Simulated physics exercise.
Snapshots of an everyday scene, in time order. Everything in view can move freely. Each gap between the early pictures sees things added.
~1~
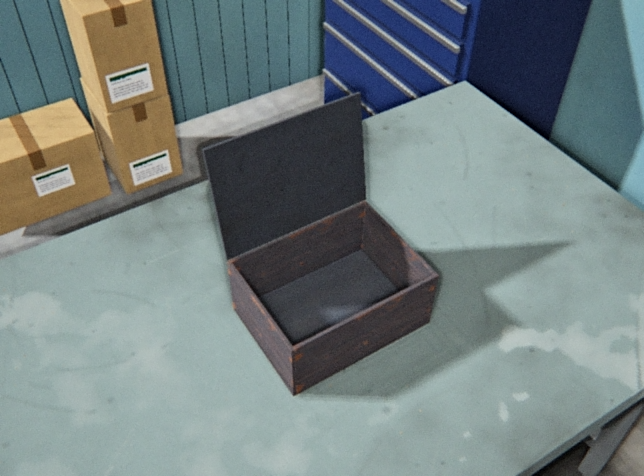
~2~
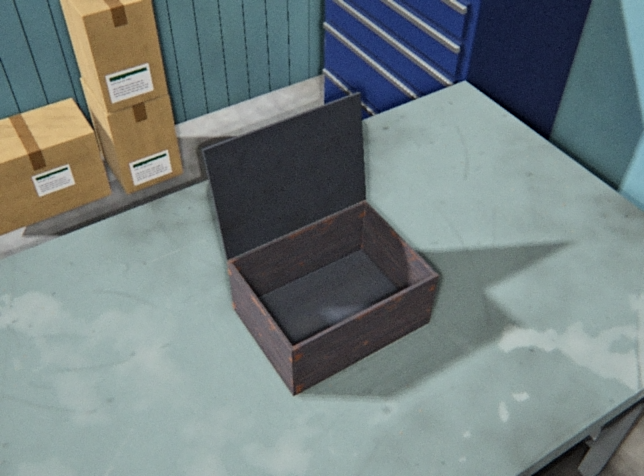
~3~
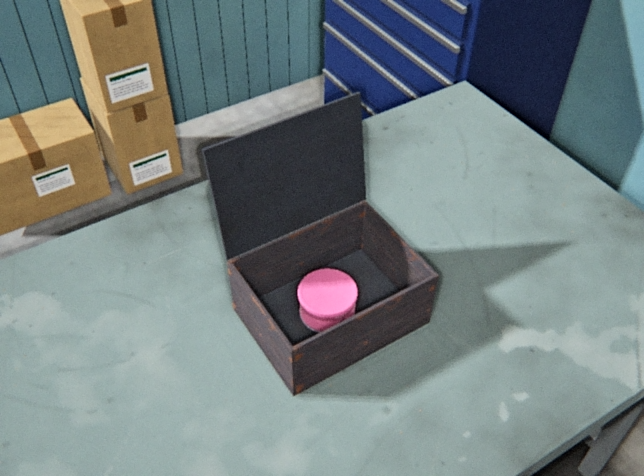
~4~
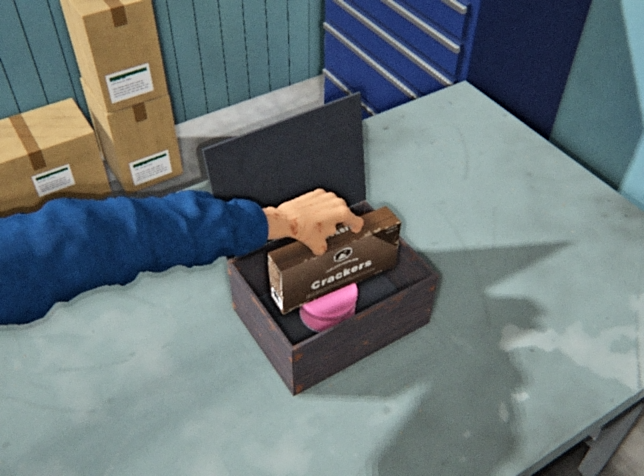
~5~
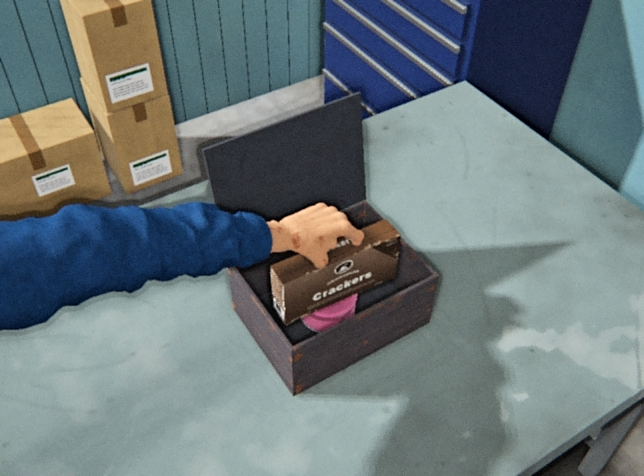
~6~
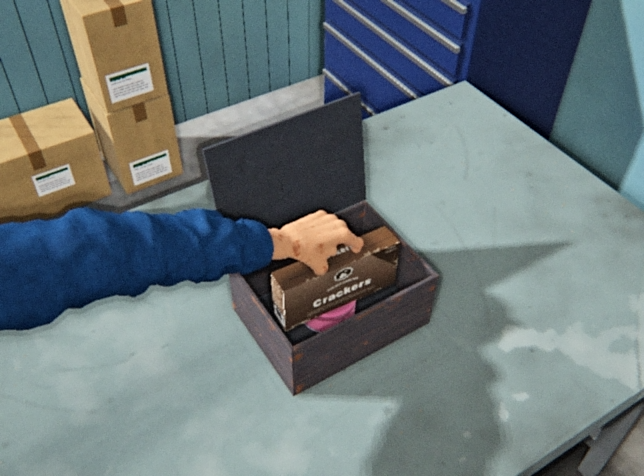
A pink tub appeared inside the empty, open dark box on the table, and then a hand in a blue sleeve lowered a brown packet of crackers a short way into the box over it.
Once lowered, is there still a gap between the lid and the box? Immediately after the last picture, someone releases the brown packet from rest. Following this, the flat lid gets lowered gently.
So the lid is still up at the end.
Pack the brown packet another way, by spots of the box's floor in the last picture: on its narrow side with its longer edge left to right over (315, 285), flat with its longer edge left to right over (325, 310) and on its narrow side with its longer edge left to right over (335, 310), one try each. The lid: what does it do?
In the first case it shuts; in the second case it shuts; in the third case it stays open.
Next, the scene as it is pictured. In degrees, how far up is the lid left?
Roughly 25°.
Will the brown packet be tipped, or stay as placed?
Simply put, it remains unturned.
Then, 1.10 s after the last picture, lid starting down.
Then, 1.40 s after the last picture, lid 72° above the rim.
Then, 1.70 s after the last picture, lid 51° above the rim.
Then, 1.90 s after the last picture, lid 35° above the rim.
At rest, lid 24° above the rim; both in place. Seen from the same camera at the end, brown packet near (336, 279).
